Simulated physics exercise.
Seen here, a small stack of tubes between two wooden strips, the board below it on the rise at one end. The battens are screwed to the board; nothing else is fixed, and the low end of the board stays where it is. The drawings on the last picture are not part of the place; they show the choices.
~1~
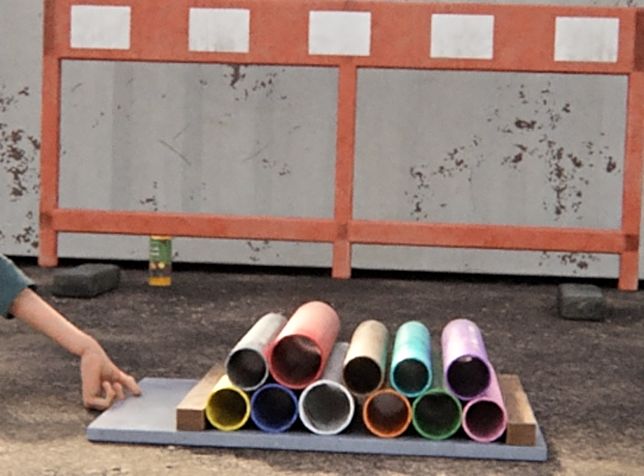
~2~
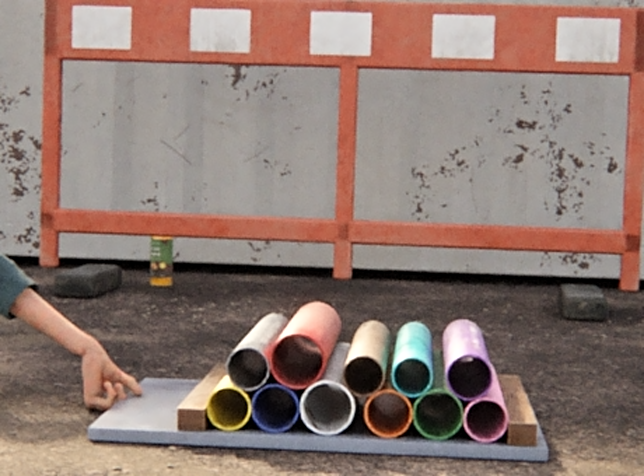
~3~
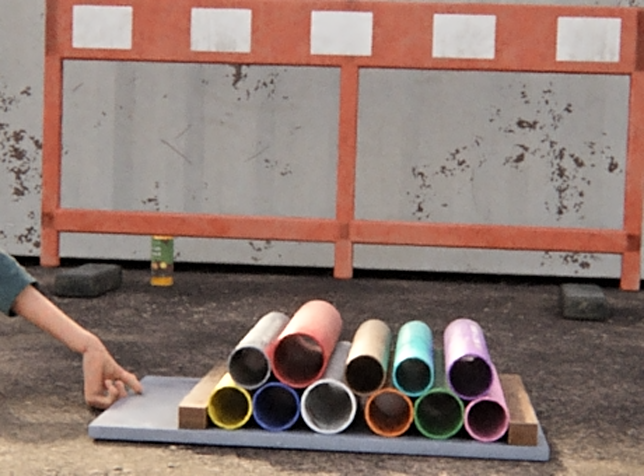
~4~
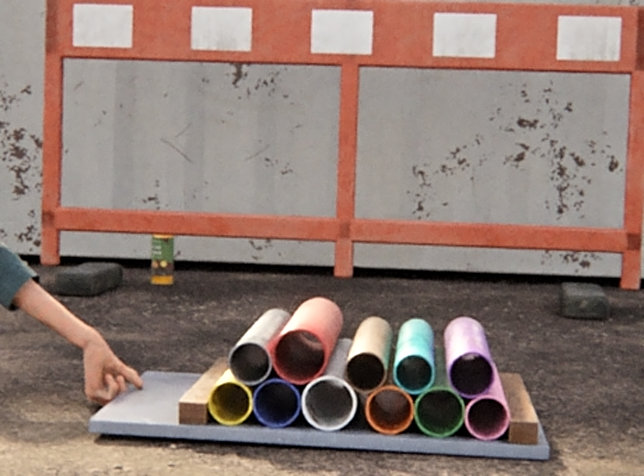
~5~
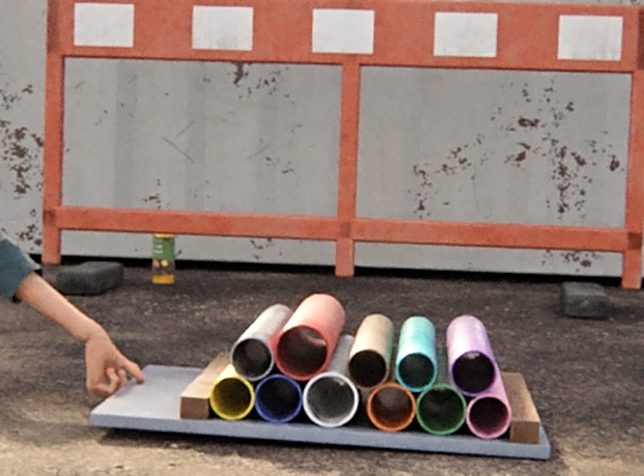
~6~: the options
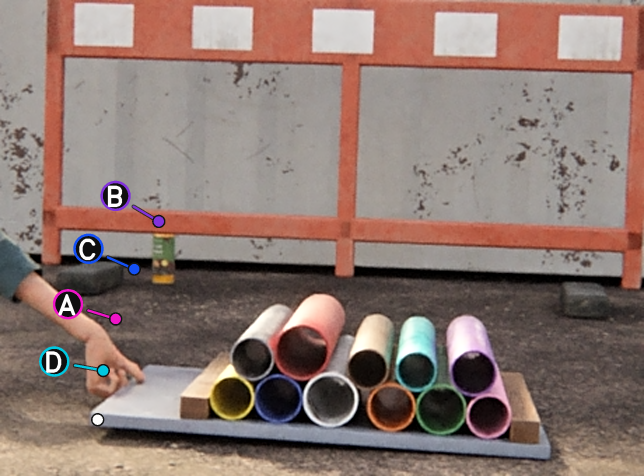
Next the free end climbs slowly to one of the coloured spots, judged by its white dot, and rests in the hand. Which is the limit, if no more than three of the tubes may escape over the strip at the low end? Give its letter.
It can be raised to B.
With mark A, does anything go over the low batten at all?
At A: No.
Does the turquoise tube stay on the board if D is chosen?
The turquoise tube: Yes.
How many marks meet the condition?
The number is four.
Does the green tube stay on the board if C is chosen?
Yes, with C.
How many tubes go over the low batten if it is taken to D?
The count is none.
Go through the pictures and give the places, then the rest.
The first frame shows pink tube (485, 419); red tube (296, 361); turquoise tube (411, 376).
The second frame shows turquoise tube (412, 376); brown tube (363, 376).
The third frame shows board (327, 404); blue tube (276, 407); green tube (439, 413).
The fourth frame shows board (327, 401); blue tube (277, 403).
The fifth frame shows board (329, 397); yellow tube (232, 397); blue tube (278, 399).
On the marked copy, A at (116, 319); B at (159, 221); C at (134, 269); D at (103, 370); the white dot at (98, 420).
With B. Early on, board at 17°.
Further on, board at 28°.
At the end, board at 28°, one over the low batten (purple).
As for the rest, A none over the low batten; C none over the low batten; D none over the low batten.
